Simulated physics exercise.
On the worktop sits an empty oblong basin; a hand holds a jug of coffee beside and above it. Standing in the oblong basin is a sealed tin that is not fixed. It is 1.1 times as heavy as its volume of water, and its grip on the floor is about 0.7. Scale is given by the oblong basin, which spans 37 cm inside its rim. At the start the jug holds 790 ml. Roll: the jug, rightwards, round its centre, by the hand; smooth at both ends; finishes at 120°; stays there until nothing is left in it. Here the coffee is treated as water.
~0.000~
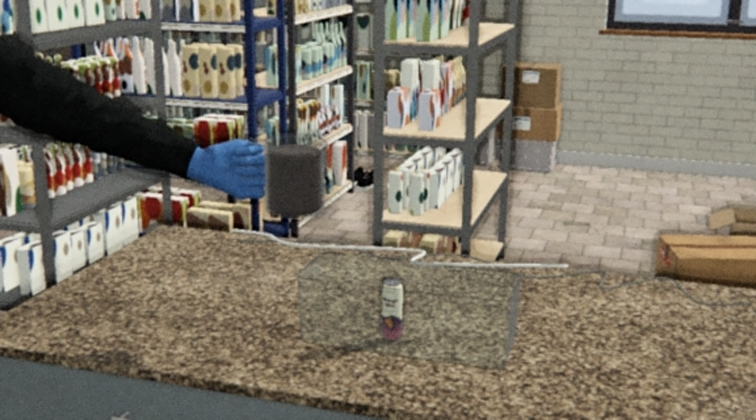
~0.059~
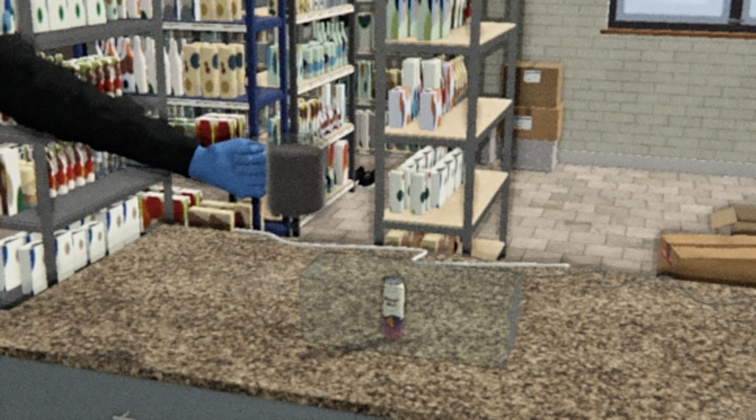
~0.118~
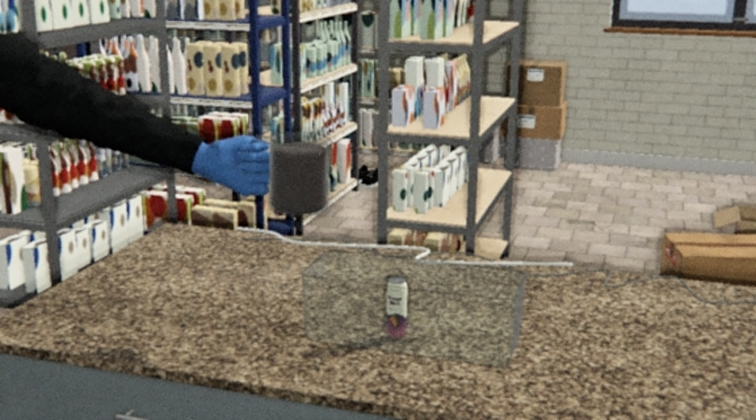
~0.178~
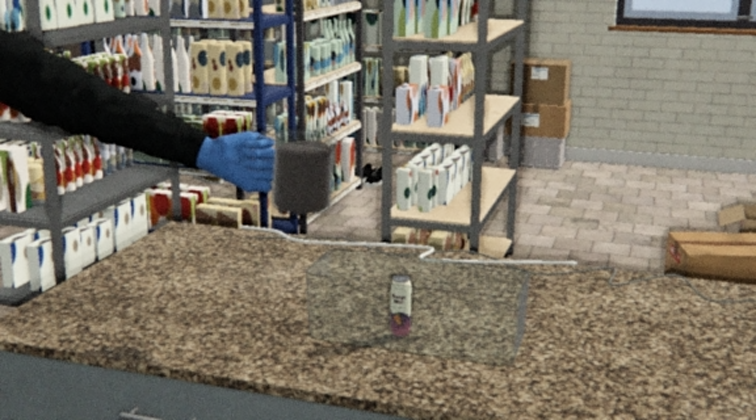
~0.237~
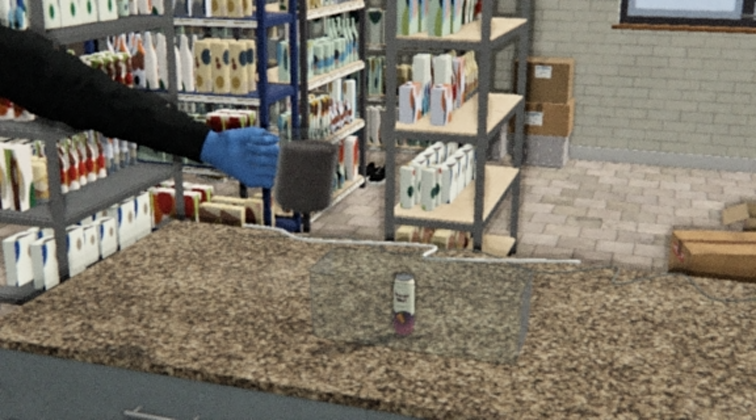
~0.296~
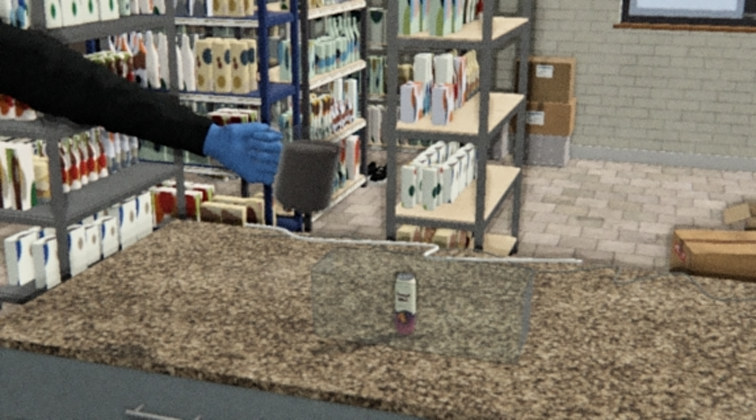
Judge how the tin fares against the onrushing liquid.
It gets bowled over.
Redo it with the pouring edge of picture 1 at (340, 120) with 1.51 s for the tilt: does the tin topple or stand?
Then the tin remains standing.
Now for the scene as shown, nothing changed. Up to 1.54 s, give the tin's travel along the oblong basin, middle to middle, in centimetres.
Near 10 cm.
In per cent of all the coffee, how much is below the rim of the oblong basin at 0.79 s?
About 4%.
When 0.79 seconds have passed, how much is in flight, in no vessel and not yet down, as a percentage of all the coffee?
It comes to roughly 14 per cent.
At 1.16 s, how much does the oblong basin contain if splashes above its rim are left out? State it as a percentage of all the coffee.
I'd say roughly 58 in a hundred of it.
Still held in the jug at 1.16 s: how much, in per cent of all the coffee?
22 %.
Then, 0.79 s in, the tilt is 69° and 82 per cent is still to pour; the tin stands where it began.
Then, 1.16 s in, the tilt is 108° and 22 per cent is still to pour; the tin stands 3 cm from where it began.
Then, 1.54 s in, the tilt is 120° and 0 per cent is still to pour; the tin lies on its side.
Then, 1.95 s in, the tilt is 120° and 0 per cent is still to pour; the tin lies on its side.
Finally, the tin lies on its side.
